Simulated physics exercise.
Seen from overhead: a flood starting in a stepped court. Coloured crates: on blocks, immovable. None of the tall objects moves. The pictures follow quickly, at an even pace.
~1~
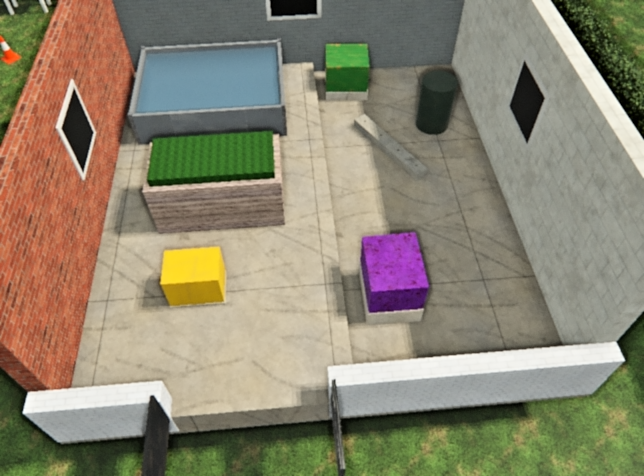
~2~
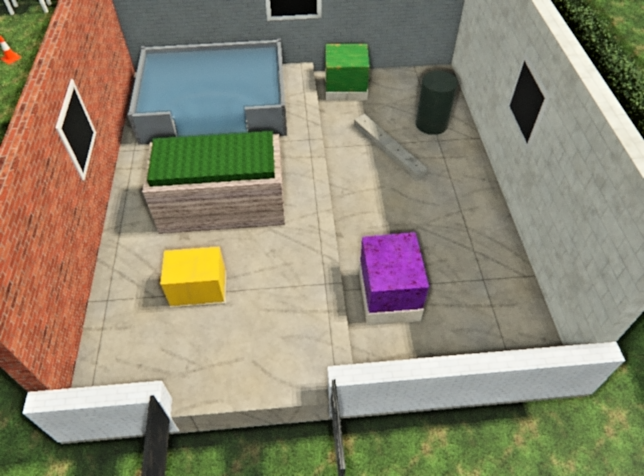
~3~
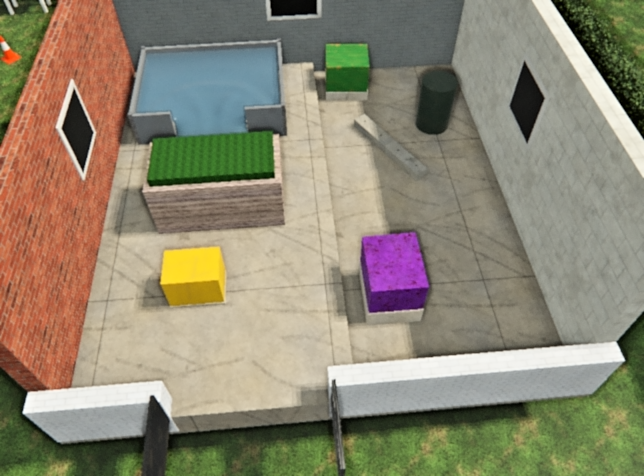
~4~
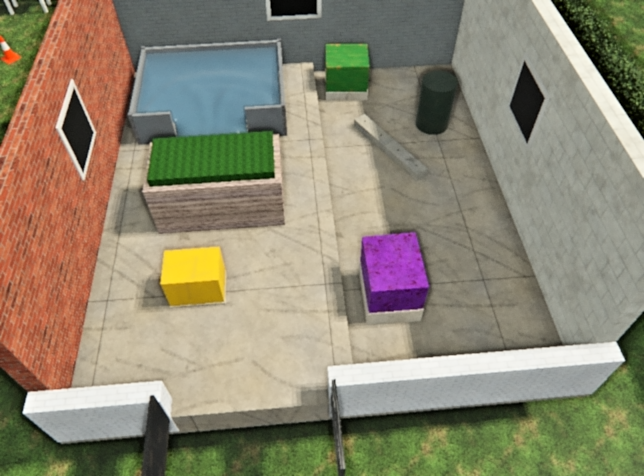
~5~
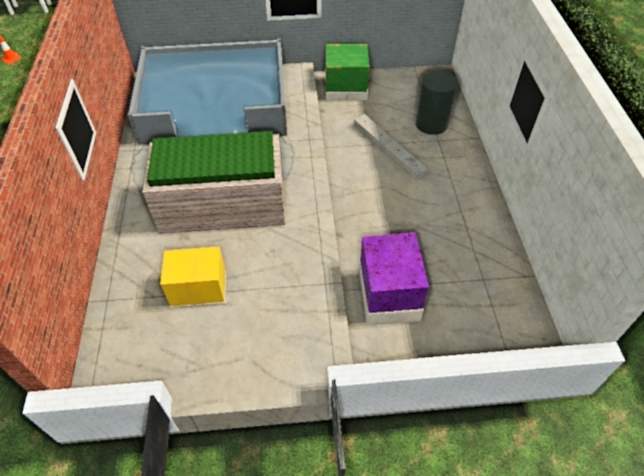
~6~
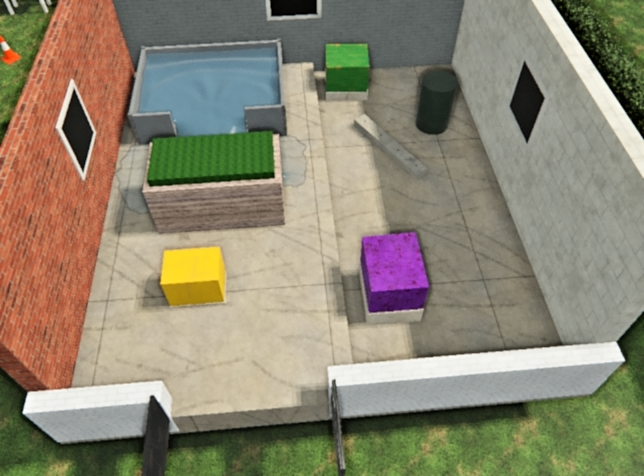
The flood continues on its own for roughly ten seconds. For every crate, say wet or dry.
My prediction: The purple crate doesn't get caught by the water; the green crate doesn't get caught by the water; the yellow crate gets caught by the water.
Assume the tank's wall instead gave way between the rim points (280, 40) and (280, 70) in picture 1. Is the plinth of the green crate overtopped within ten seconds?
Result: Green crate is swamped.
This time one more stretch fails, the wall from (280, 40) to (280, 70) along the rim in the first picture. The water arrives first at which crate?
The green one comes first.
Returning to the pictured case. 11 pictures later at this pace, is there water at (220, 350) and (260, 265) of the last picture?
Going in order, I'd say clear for the first and clear for the second.
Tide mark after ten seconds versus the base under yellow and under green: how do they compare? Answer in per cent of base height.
Roughly 200 percent, then 80 percent.
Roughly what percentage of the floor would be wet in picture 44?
I reckon around 85 %.
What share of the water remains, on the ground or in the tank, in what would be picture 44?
My reading is around 98 percent.
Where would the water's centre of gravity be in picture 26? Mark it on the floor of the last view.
I'd put my finger on (234, 141).
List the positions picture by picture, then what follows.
Still water in the water tank at (210, 79), in the first picture.
The front is at a hidden place, out from the gap at (212, 129), in the second picture.
The front is at a hidden place, out from the gap at (212, 131), in the third picture.
The front is at a hidden place, out from the gap at (212, 131), in the fourth picture.
The front is at a hidden place, out from the gap at (212, 131), in the fifth picture.
The front is at (140, 206), out from the gap at (212, 130), in the sixth picture.
A moment on, water covers 15 % of the floor; the purple crate not reached, the green crate not reached, the yellow crate not reached.
Next, water covers 35 % of the floor; the purple crate not reached, the green crate not reached, the yellow crate not reached.
Then, water covers 55 % of the floor; the purple crate water round its plinth, the green crate water round its plinth, the yellow crate water round its plinth.
Later, water covers 85 % of the floor; the purple crate water round its plinth, the green crate water round its plinth, the yellow crate water round its plinth.
In the end, water covers 90 % of the floor; the purple crate stayed above the water, the green crate stayed above the water, the yellow crate was topped.
